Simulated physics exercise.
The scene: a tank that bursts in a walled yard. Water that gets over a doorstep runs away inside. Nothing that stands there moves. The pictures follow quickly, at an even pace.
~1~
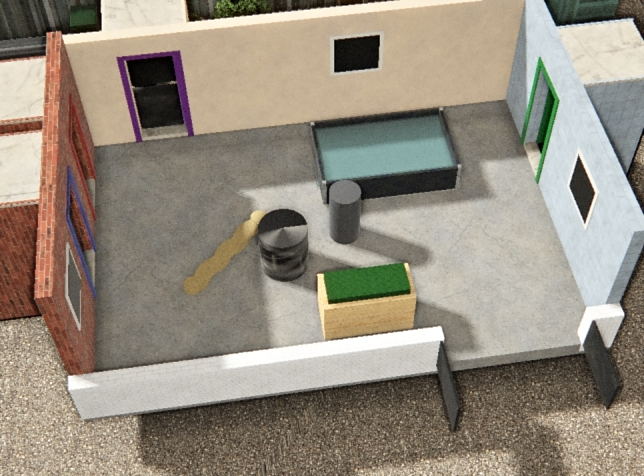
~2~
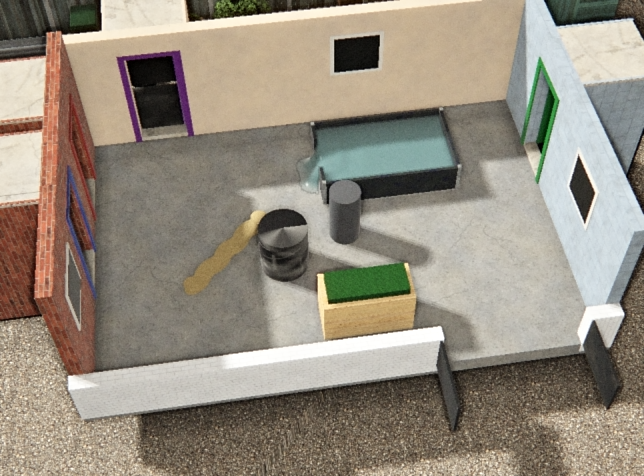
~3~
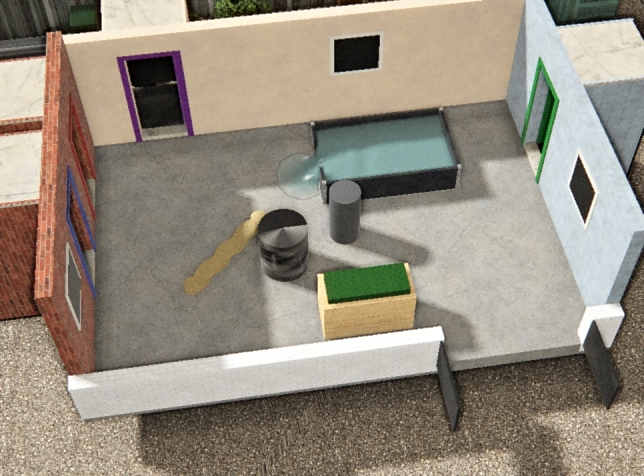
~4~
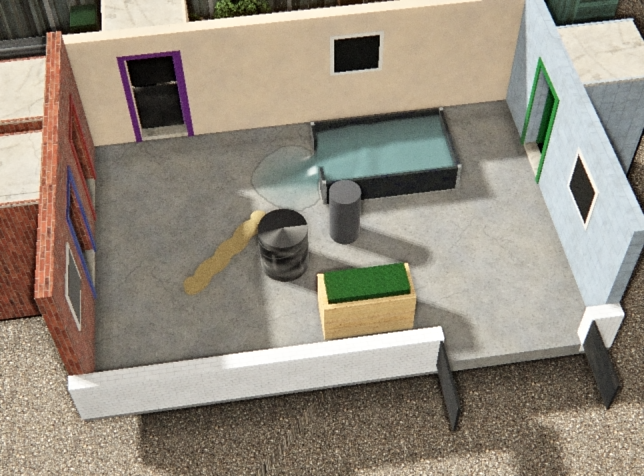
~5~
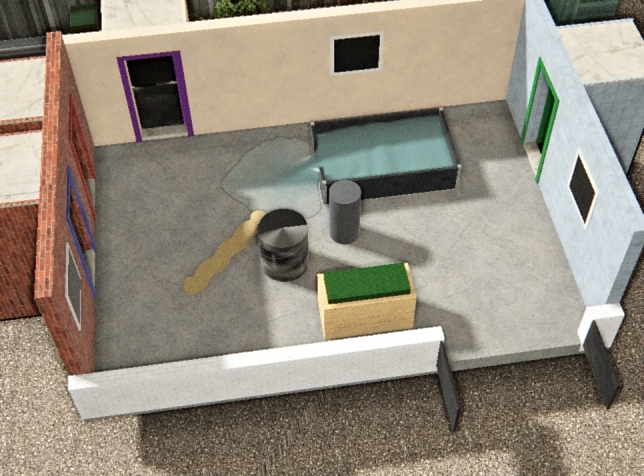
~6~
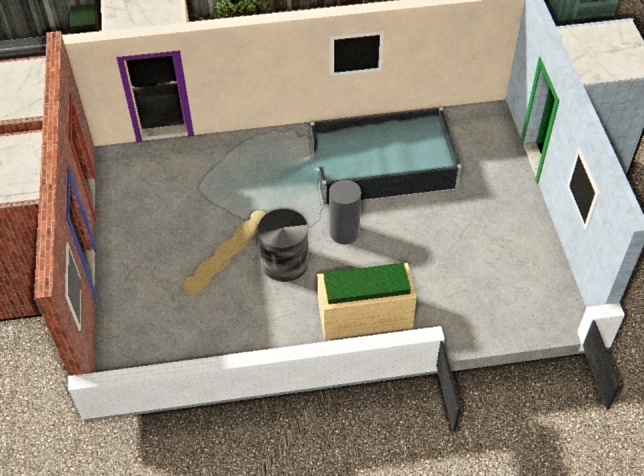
At the start, a rectangular water tank stands full and still by the back wall of a walled yard, near a grey cylinder, a drum and a grass-topped block. Water then bursts from its left end and spreads leftward across the concrete in a widening, thin sheet, reaching around the drum.
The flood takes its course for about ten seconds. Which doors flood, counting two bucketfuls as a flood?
In the end: The purple door holds within the limit; the red door floods; the blue door holds within the limit; the green door holds within the limit.
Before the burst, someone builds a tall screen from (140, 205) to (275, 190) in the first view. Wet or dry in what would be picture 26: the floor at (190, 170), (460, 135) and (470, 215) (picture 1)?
As listed: Covered, no water, free of water.
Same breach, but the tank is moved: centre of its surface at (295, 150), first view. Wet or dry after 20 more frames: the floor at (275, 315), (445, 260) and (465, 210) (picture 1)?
One after the other: Free of water, free of water, not flooded.
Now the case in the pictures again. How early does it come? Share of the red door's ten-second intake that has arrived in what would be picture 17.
Roughly 0 per cent.
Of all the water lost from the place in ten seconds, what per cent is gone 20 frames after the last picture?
Some 30 per cent.
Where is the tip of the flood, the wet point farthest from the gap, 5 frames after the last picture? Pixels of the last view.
Near (125, 213).
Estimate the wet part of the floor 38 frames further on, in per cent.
About 40 per cent.
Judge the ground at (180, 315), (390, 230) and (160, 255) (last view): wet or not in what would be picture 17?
One after the other: Free of water, not flooded, wet.
A moment on, water covers 20 % of the floor; the purple door not reached, the red door not reached, the blue door not reached, the green door not reached.
Next, water covers 30 % of the floor; the purple door wet at the sill, nothing in, the red door under two buckets in, the blue door wet at the sill, nothing in, the green door not reached.
Then, water covers 35 % of the floor; the purple door wet at the sill, nothing in, the red door over two buckets in, the blue door wet at the sill, nothing in, the green door not reached.
Later, water covers 40 % of the floor; the purple door under two buckets in, the red door far over two buckets in, the blue door under two buckets in, the green door not reached.
In the end, water covers 60 % of the floor; the purple door under two buckets in, the red door far over two buckets in, the blue door under two buckets in, the green door not reached.
